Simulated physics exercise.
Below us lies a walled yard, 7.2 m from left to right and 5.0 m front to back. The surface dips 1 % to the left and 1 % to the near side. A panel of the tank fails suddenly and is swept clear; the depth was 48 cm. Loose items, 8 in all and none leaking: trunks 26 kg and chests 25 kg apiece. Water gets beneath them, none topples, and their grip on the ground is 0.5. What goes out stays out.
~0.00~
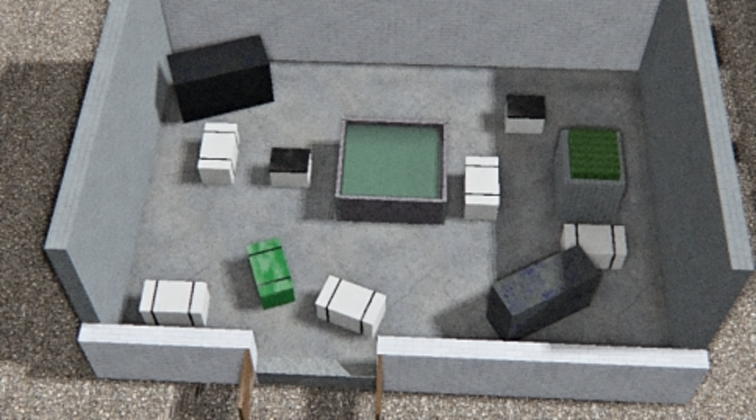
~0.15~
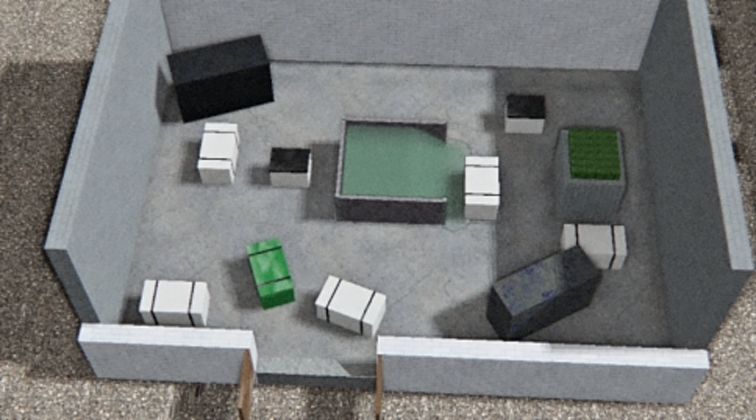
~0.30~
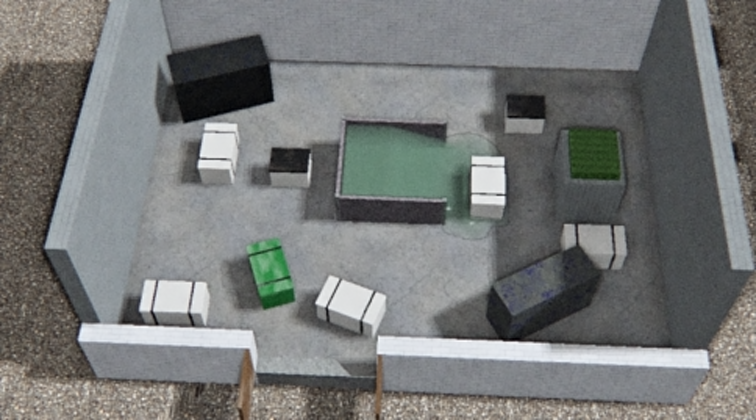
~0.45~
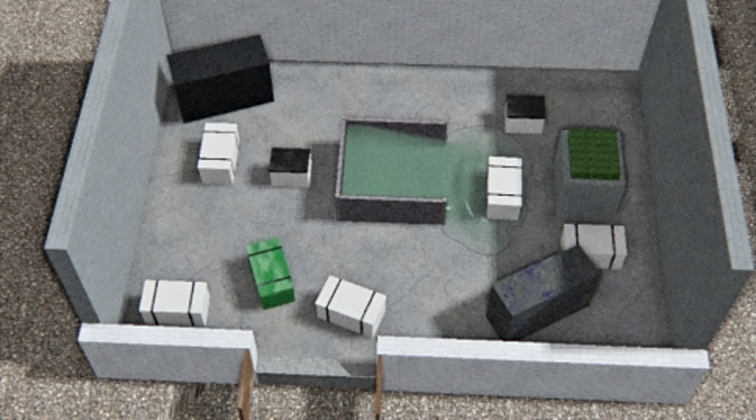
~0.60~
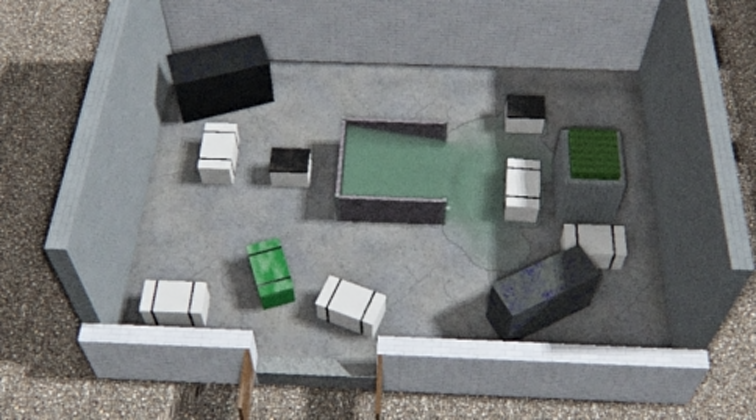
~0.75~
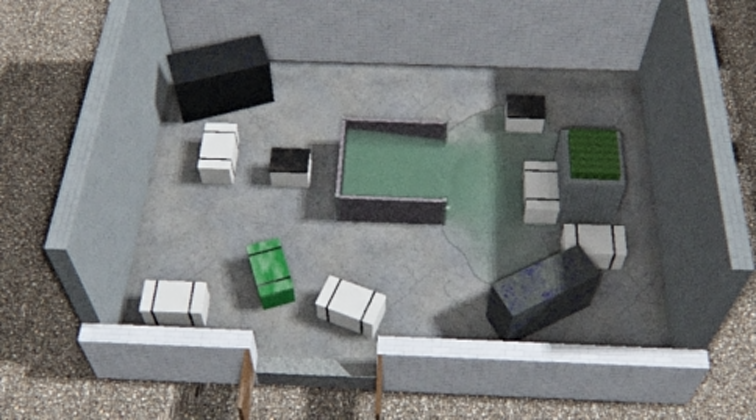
We see a walled yard with a tank of green water whose right side opens, letting water spread rightward across the floor, and a white trunk beside it slides right toward the grass-topped block while the other items stay put.
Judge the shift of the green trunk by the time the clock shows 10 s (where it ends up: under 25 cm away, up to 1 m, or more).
Green trunk stays put.
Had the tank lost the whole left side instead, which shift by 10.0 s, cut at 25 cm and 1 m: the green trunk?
Then the green trunk moves a short way.
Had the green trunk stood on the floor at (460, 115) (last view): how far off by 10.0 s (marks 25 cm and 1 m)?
It barely shifts.
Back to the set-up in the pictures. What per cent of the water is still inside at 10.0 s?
Some 94 per cent remains.
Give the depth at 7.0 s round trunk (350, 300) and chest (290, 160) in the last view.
Roughly 3 and 1 cm.
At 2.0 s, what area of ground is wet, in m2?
Roughly 11.5 m2.
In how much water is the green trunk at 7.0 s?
Roughly 1 cm.
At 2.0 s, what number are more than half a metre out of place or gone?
By then 1.
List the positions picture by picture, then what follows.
In the first picture, the green trunk at (270, 266) rests on the ground; water covers 1.8 m2; 0 of 8 have shifted.
In the second picture, the green trunk at (270, 266), on the bottom; 2.4 m2 under water; 0 of 8 have shifted.
In the third picture, the green trunk at (270, 266), on the bottom; water covers 2.8 m2; 1 of 8 have shifted.
In the fourth picture, the green trunk at (270, 266), on the bottom; 3.7 m2 under water; 1 of 8 have shifted.
In the fifth picture, the green trunk at (270, 266), on the bottom; water covers 4.7 m2; 1 of 8 have shifted.
In the sixth picture, the green trunk at (270, 266) rests on the ground; water covers 5.6 m2; 1 of 8 have shifted.
After 2.0 s the green trunk is near (270, 266), 0.0 m from its start, aground; 0 of 8 are out; 1 afloat.
After 4.5 s the green trunk is near (270, 266), 0.0 m from its start, aground; 0 of 8 are out; 0 afloat.
After 7.0 s the green trunk is near (270, 266), 0.0 m from its start, aground; 0 of 8 are out; 0 afloat.
After 10.0 s the green trunk is near (270, 266), 0.0 m from its start, aground; 0 of 8 are out; 0 afloat.
